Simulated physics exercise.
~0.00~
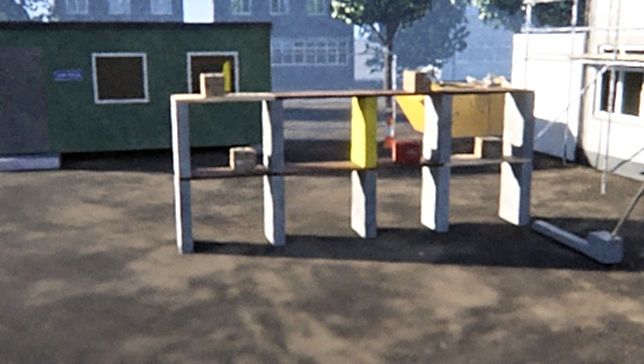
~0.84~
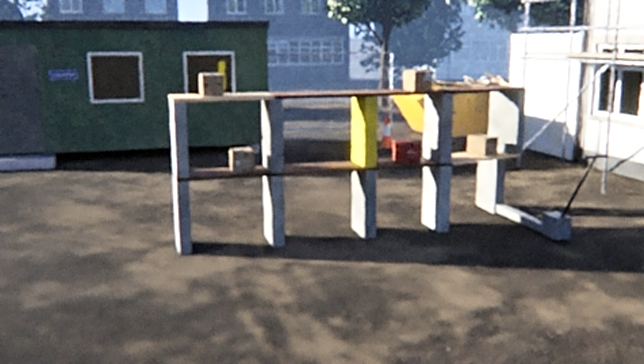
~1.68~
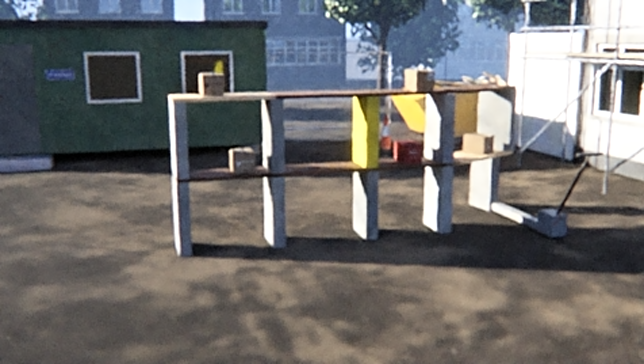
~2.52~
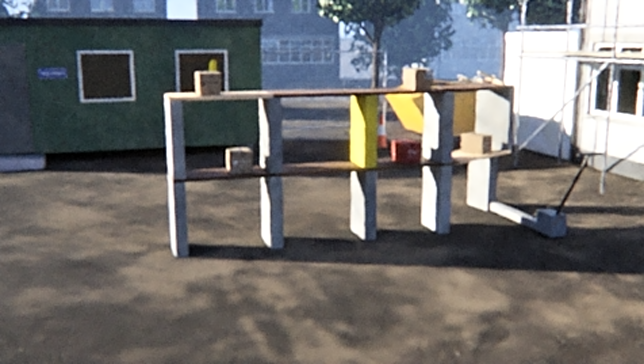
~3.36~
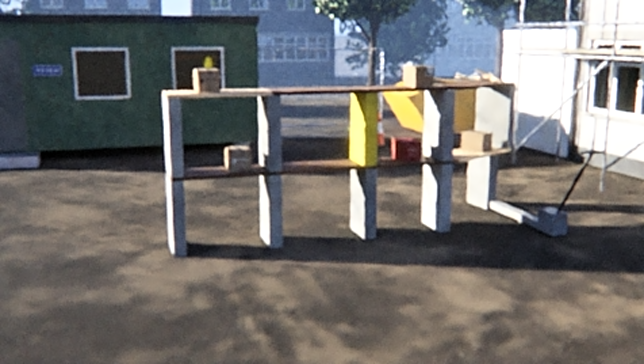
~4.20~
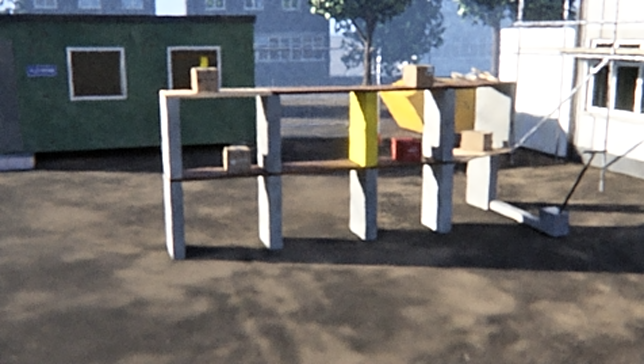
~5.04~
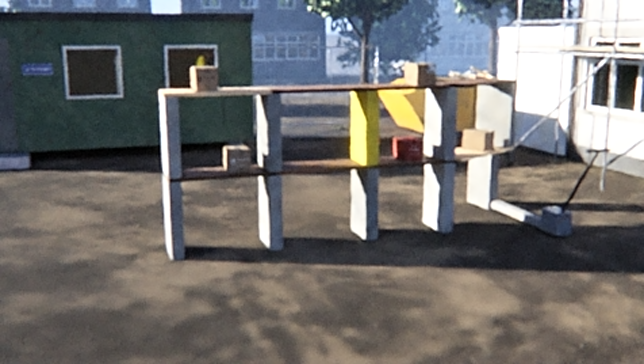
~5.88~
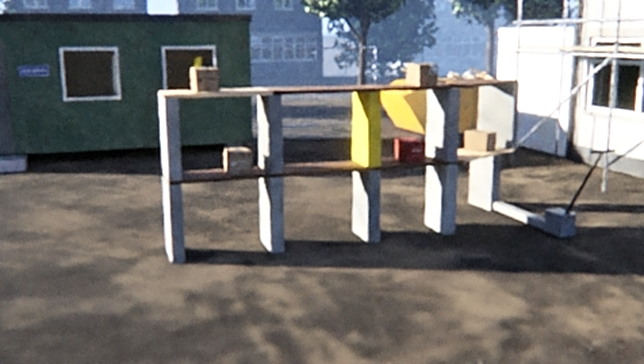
Two-tier rack of grey blocks and boards staying upright as a low jack shifts left against its right-hand leg and stops.
